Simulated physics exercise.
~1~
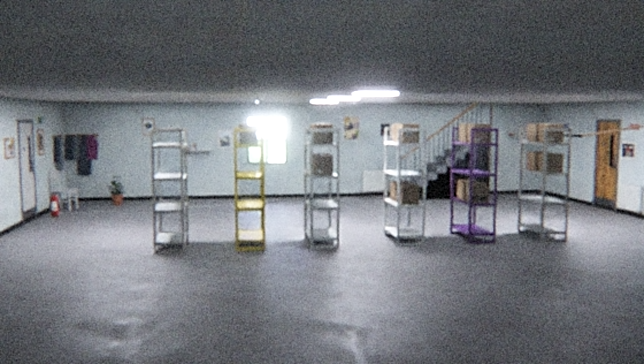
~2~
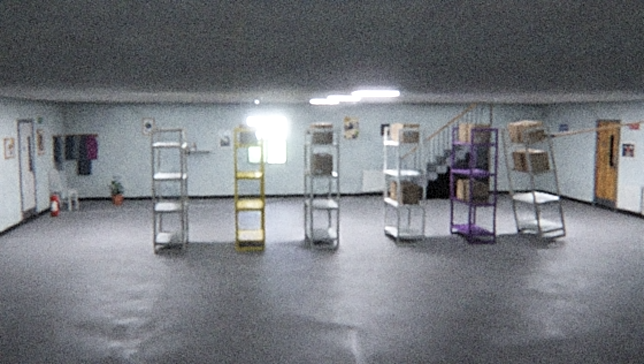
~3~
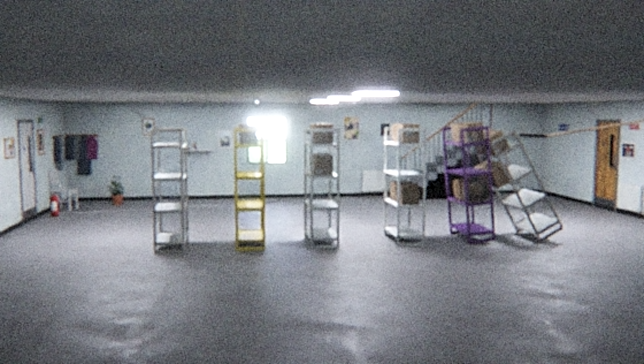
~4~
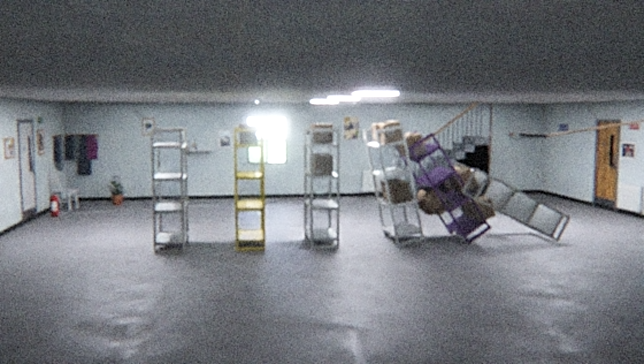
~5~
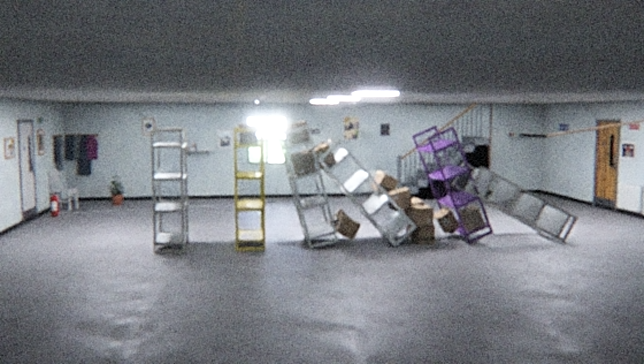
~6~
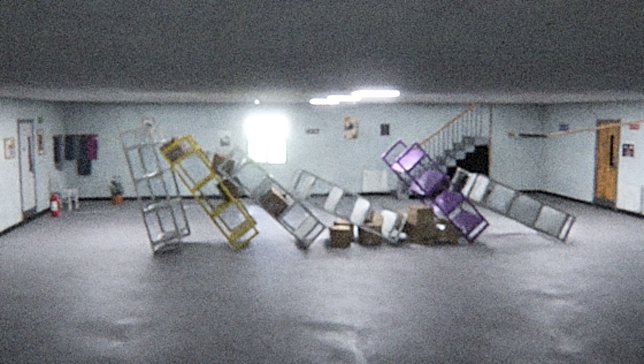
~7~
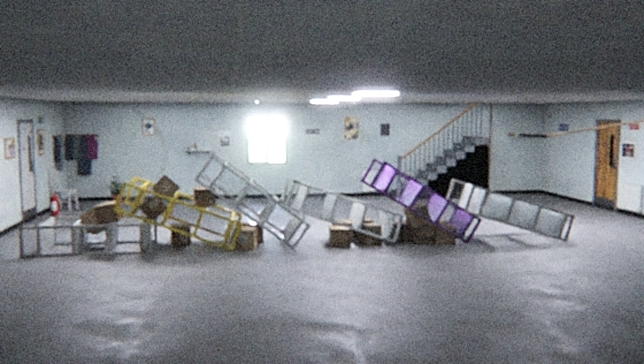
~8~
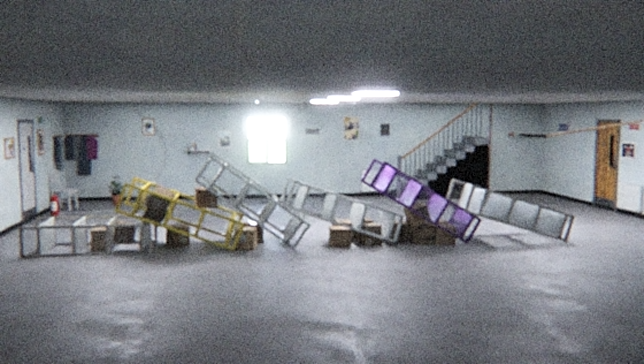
A pole tips the rightmost rack leftward, and all six racks topple in turn, spilling cartons.
